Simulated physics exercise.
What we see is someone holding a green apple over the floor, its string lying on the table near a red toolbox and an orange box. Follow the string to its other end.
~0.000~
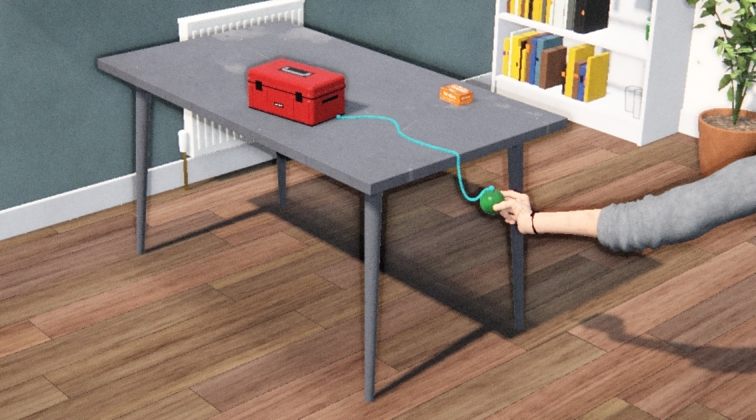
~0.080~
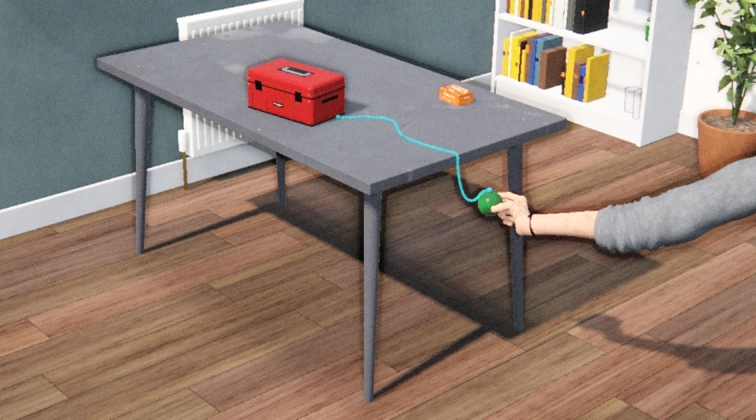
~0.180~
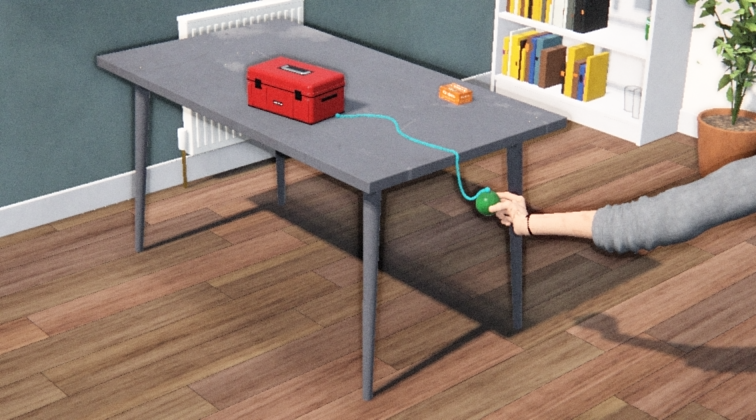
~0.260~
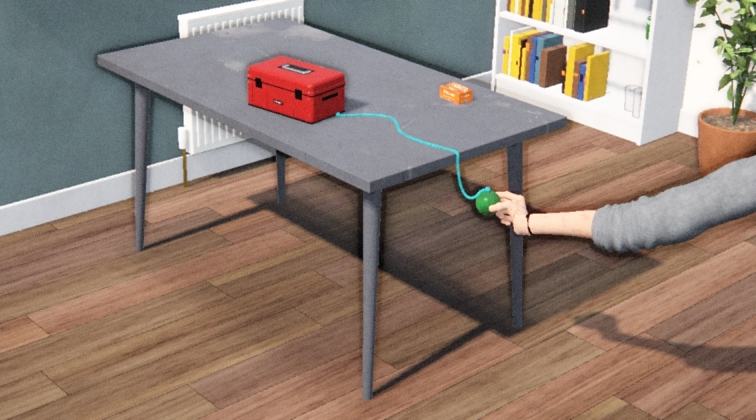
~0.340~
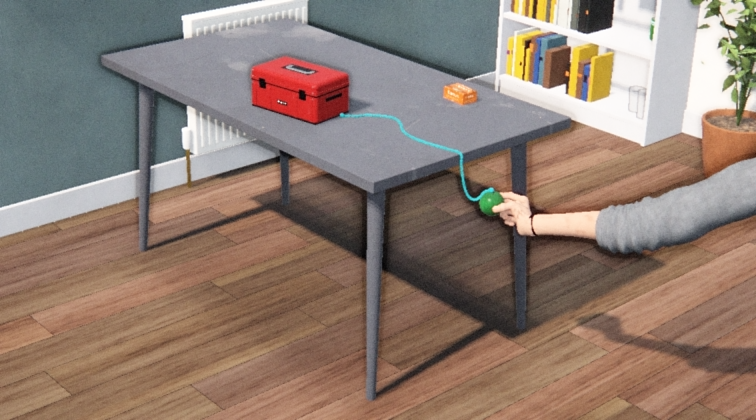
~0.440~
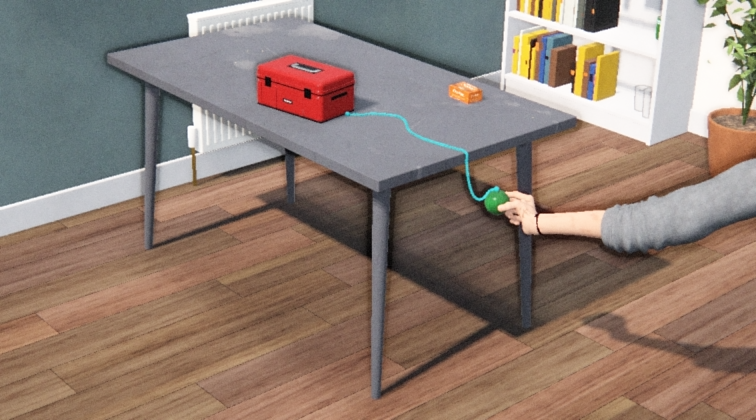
A hand reaching in from the right, in a grey sleeve, holds a green apple just off the near right edge of a dark grey table, seen from slightly above in a wood-floored room. A turquoise string runs from it across the tabletop to a red toolbox, with an orange box nearby and a radiator, white bookshelf and potted plant behind. The hand and objects stay almost still while the view drifts very slightly.
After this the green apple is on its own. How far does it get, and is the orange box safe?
The green apple ends up dangling; the orange box keeps its place.
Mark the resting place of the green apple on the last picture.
It ends at (439, 251).
After 1.24 s, apple off the ground near (434, 257); toolbox in place; box in place.
After 2.20 s, apple off the ground near (420, 250); toolbox in place; box in place.
In the end, apple off the ground near (439, 251); toolbox in place; box in place. The green apple swings from the edge and the orange box stays on top.
